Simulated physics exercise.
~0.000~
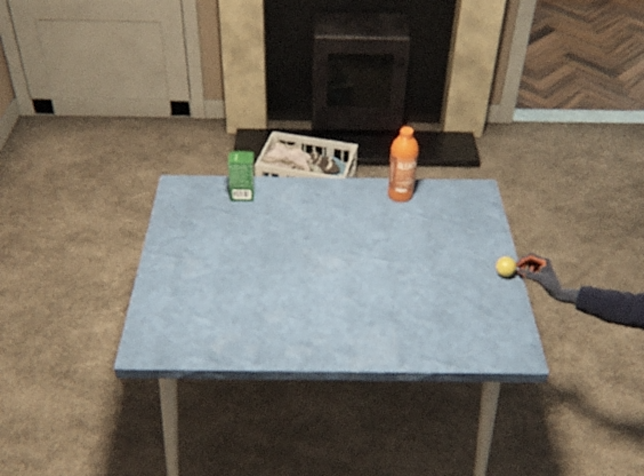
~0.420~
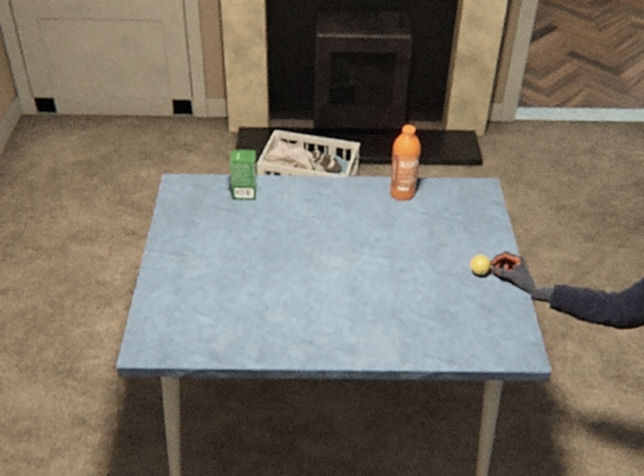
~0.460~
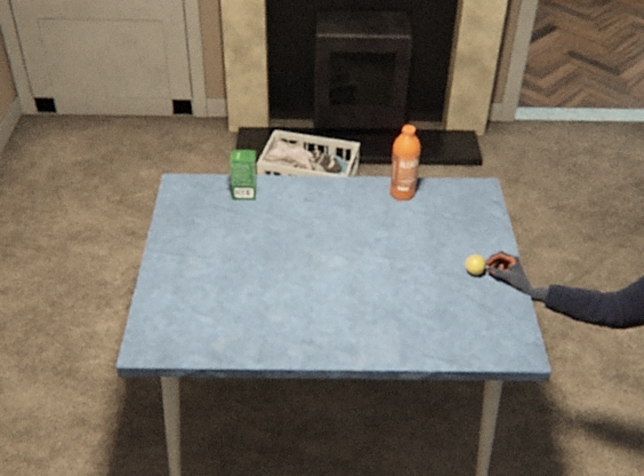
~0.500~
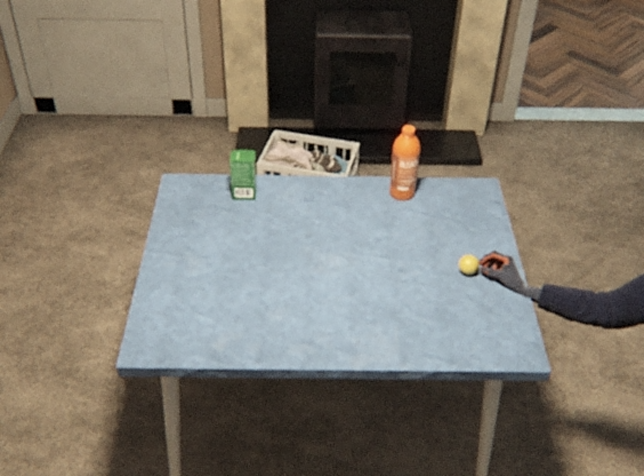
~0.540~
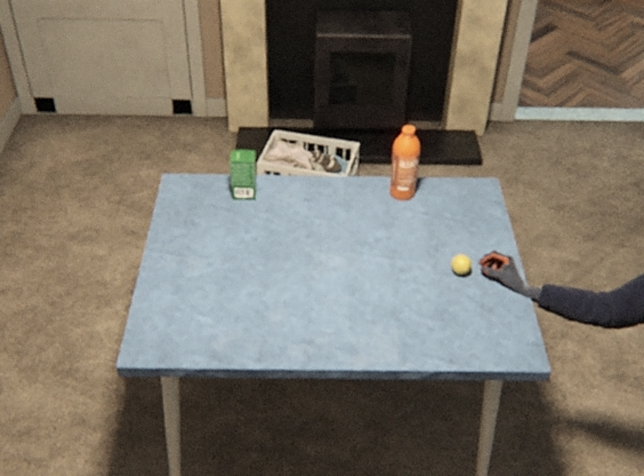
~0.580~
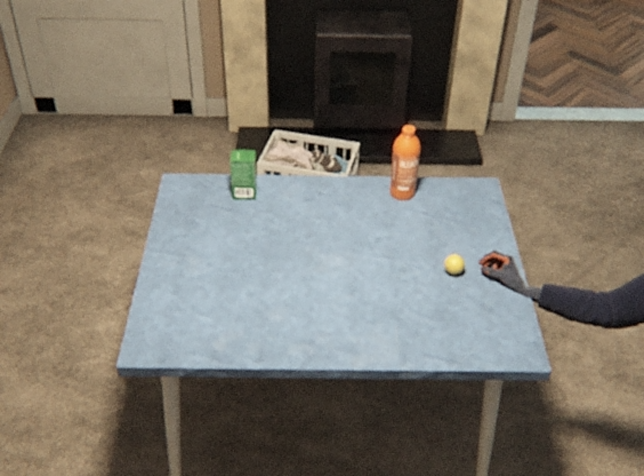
At the start, a gloved hand reaches in from the right and holds a yellow lemon at the right side of a blue table, with a green carton and an orange bottle near the back. The hand pushes the lemon a short way left, then stays back as the lemon rolls slightly farther left.
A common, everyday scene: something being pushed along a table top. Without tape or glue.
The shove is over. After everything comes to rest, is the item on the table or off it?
The item is on the table.
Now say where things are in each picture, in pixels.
The first frame shows under the hand; yellow lemon (506, 267).
The second frame shows under the hand; yellow lemon (481, 265).
The third frame shows under the hand; yellow lemon (476, 265).
The fourth frame shows yellow lemon (469, 265).
The fifth frame shows yellow lemon (461, 265) moved a little.
The sixth frame shows yellow lemon (455, 265) moved about its own width.
By 0.68 s, yellow lemon moved about its own width near (438, 264).
By 0.88 s, yellow lemon moved well along near (411, 264).
By 1.18 s, yellow lemon moved well along near (383, 264).
When it is over (1.9 s), moved from the start, yellow lemon. End places, in pixels of the last picture, yellow lemon near (372, 264).
